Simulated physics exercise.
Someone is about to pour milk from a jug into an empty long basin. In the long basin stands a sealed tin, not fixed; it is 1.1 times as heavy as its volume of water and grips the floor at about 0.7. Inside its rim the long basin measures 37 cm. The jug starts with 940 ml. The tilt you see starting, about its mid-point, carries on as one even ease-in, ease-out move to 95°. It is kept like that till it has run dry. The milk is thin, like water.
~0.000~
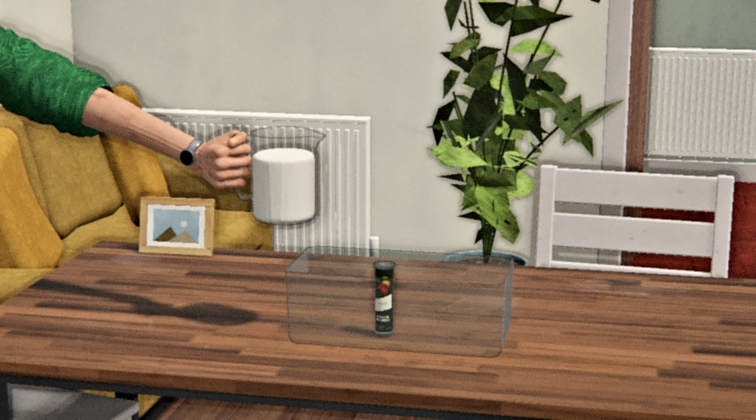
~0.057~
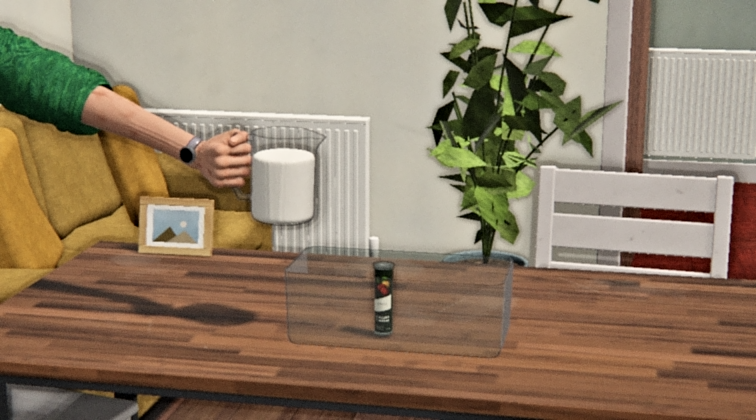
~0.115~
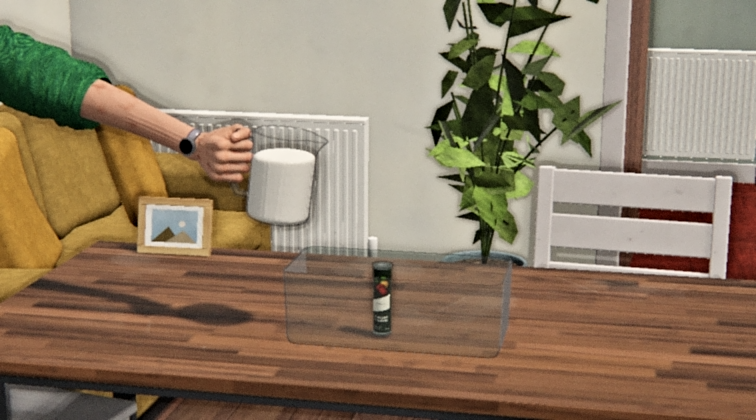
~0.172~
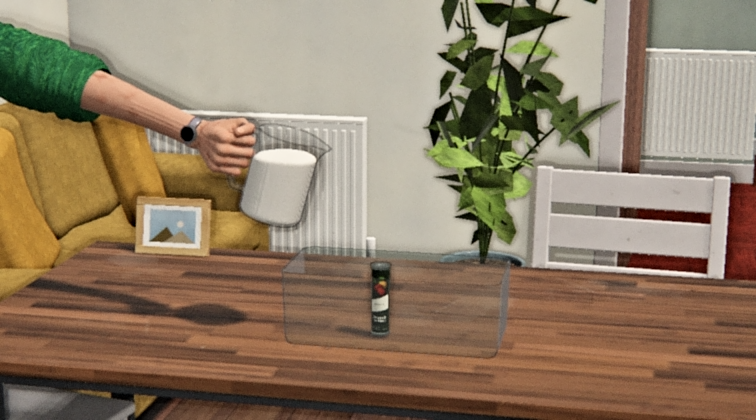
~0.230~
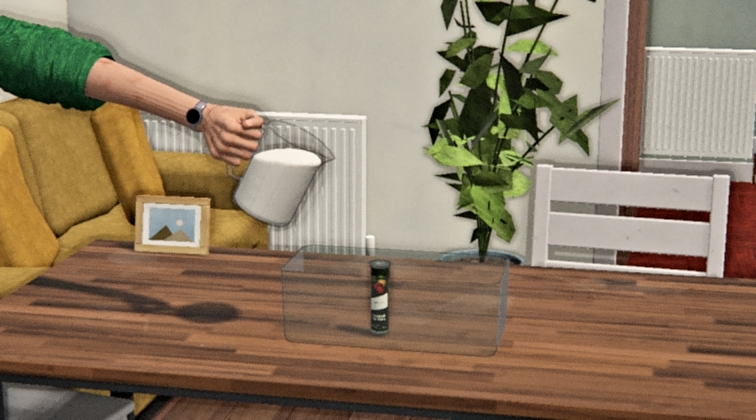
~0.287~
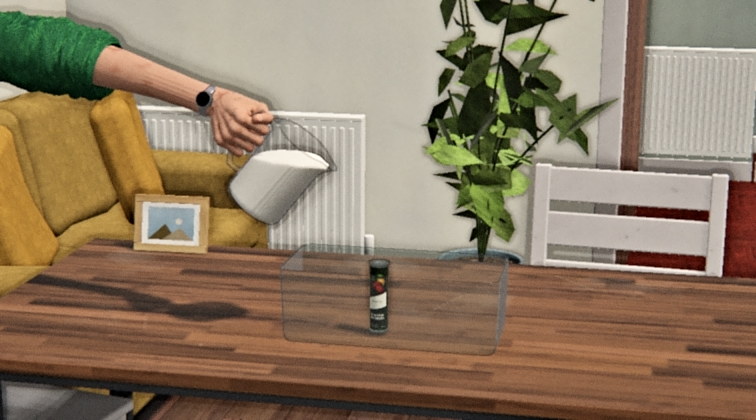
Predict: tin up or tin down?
It falls.
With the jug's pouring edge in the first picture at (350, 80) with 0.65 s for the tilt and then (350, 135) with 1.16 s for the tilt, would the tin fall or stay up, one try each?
First it remains upright; then it remains upright.
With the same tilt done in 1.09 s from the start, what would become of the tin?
The tin falls.
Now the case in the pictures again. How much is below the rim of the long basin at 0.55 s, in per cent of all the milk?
Near 7 in a hundred.
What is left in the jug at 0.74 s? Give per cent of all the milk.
Near 38 in a hundred.
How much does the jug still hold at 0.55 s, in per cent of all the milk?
About 74 per cent.
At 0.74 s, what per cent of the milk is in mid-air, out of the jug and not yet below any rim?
Some 20 per cent.
Then, 0.55 s in, the tilt is 89° and 74 per cent is still to pour; the tin stands where it began.
Then, 0.74 s in, the tilt is 95° and 37 per cent is still to pour; the tin leans 28°.
Then, 0.93 s in, the tilt is 95° and 16 per cent is still to pour; the tin lies on its side.
Then, 1.15 s in, the tilt is 95° and 7 per cent is still to pour; the tin lies on its side.
Finally, the tin lies on its side.
